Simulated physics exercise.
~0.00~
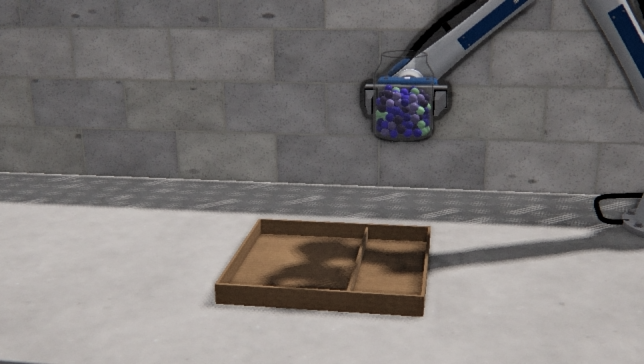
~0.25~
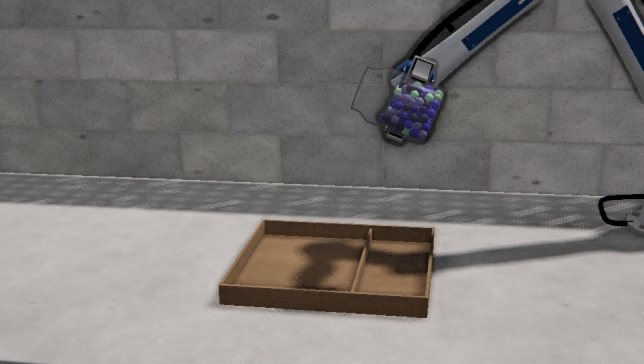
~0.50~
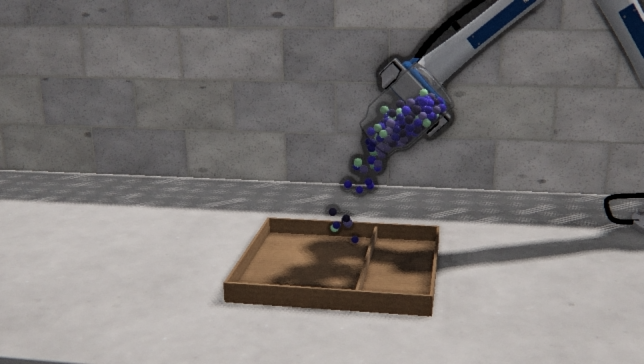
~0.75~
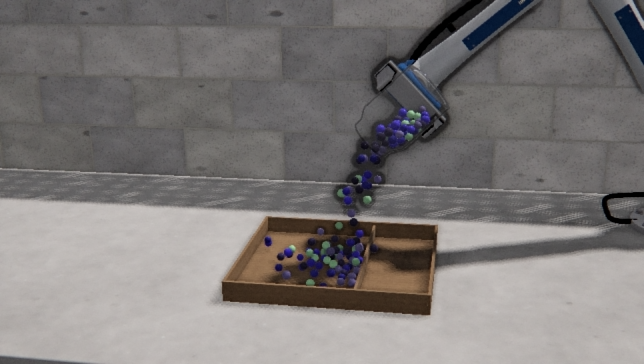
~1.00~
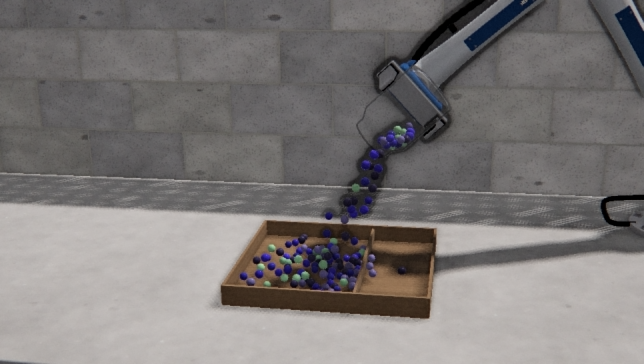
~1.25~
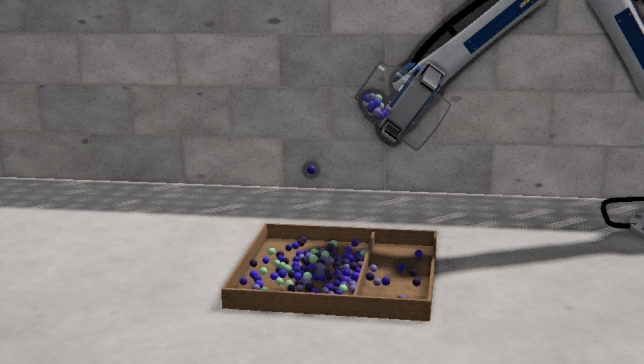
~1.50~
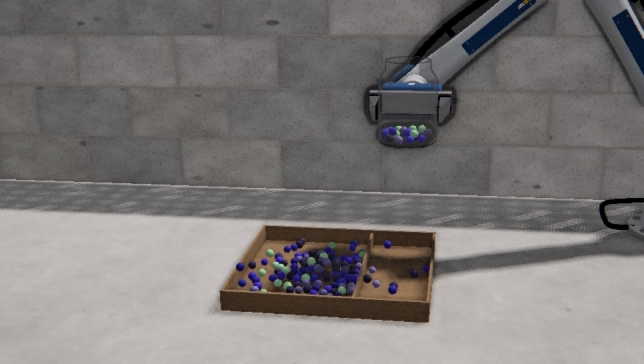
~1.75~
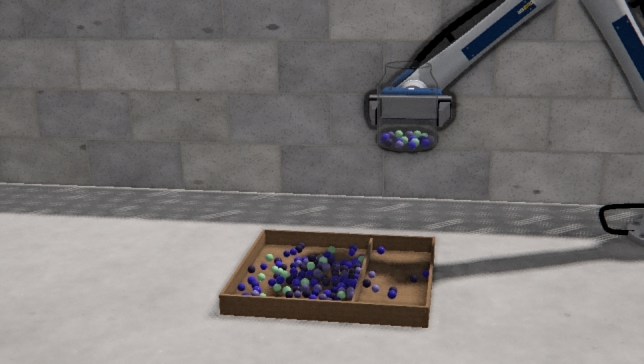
A robot arm tips a clear jar of sweets into a divided tray, then rights it.
